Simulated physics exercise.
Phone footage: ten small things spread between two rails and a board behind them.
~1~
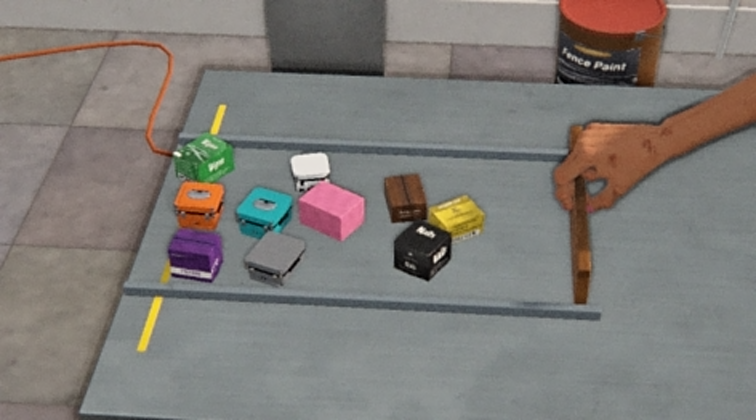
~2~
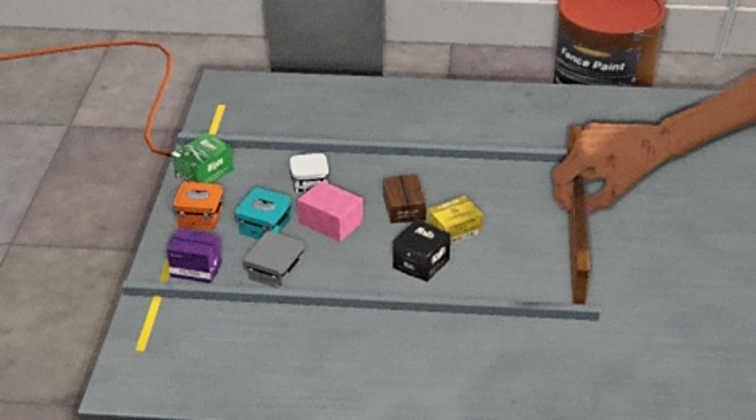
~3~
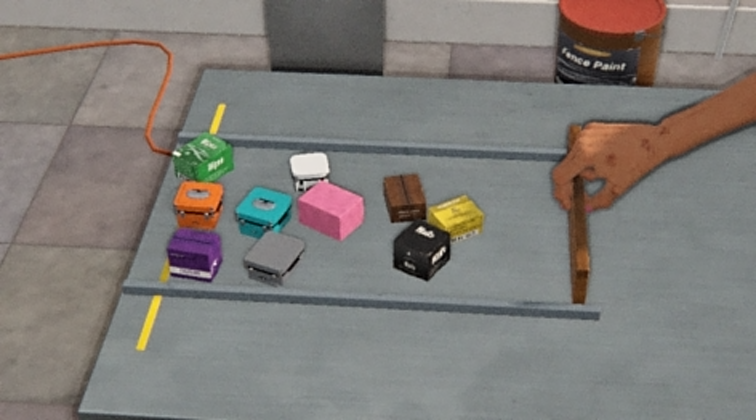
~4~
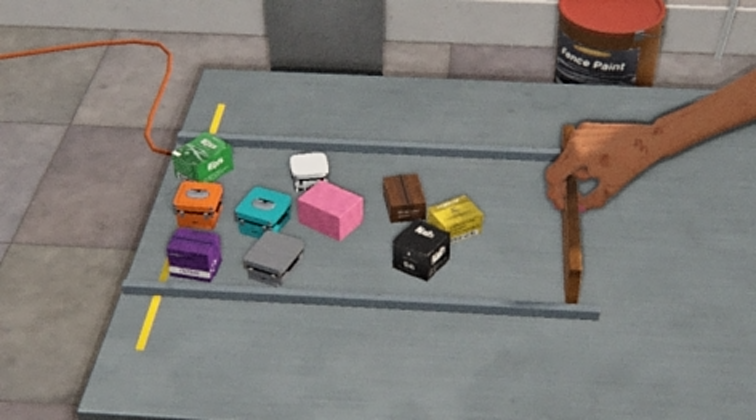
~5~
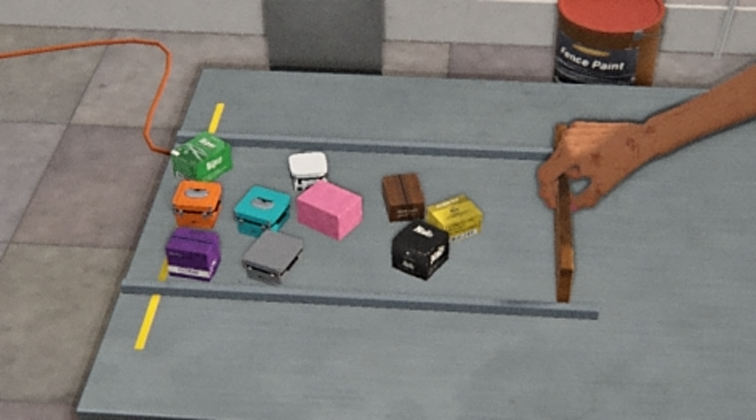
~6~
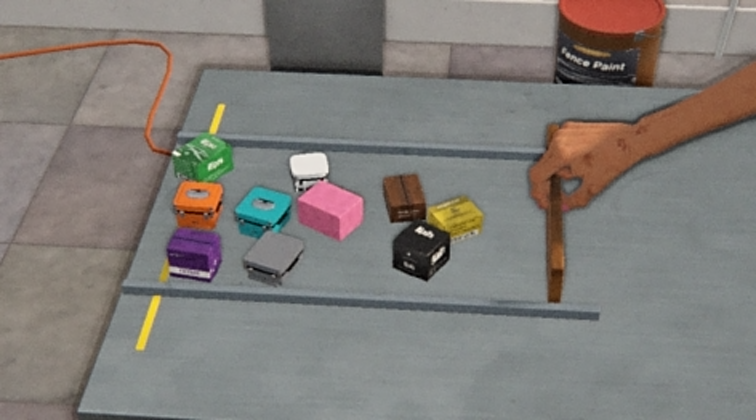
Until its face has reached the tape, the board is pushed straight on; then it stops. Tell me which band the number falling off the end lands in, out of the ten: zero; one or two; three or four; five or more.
The table is going to lose at least five pieces.
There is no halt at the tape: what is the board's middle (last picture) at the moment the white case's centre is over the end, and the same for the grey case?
Estimated middle: (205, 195), and (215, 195) for the other.
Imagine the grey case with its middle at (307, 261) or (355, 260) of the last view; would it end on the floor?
Well, the grey case is gone in the first case and is gone in the second.
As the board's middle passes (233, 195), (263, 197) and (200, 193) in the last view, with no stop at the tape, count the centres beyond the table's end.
The numbers are 4, 2 and 7.
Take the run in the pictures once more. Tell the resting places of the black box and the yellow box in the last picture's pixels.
For the black box it's (149, 242), and for the yellow box it's (165, 198).
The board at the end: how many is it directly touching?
3 in contact.
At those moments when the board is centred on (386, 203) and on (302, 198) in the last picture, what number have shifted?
The number moved is 5 and then 9.
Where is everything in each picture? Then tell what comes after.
In the first picture, green box (204, 161); orange case (200, 207); purple box (196, 256); board (578, 212); tape (187, 213).
In the second picture, orange case (199, 207); brown box (404, 199).
In the third picture, purple box (195, 255); grey case (275, 260).
In the fourth picture, green box (203, 161); pink block (330, 210).
In the fifth picture, orange case (198, 205); board (562, 211).
In the sixth picture, green box (203, 161); orange case (199, 206); purple box (195, 255); board (553, 211); tape (186, 212).
Soon after, none off yet; green box at rest near (203, 161); orange case at rest near (199, 206); purple box at rest near (195, 255).
Then, none off yet; green box at rest near (203, 161); orange case moved a little near (177, 208); purple box at rest near (195, 255).
Further on, one off so far; green box moved about its own width near (162, 160); orange case on the floor; purple box moved well along near (116, 254).
At rest, the number that fall off is five or more; fallen, pink block, white case, grey case, turquoise case, purple box, orange case and green box.
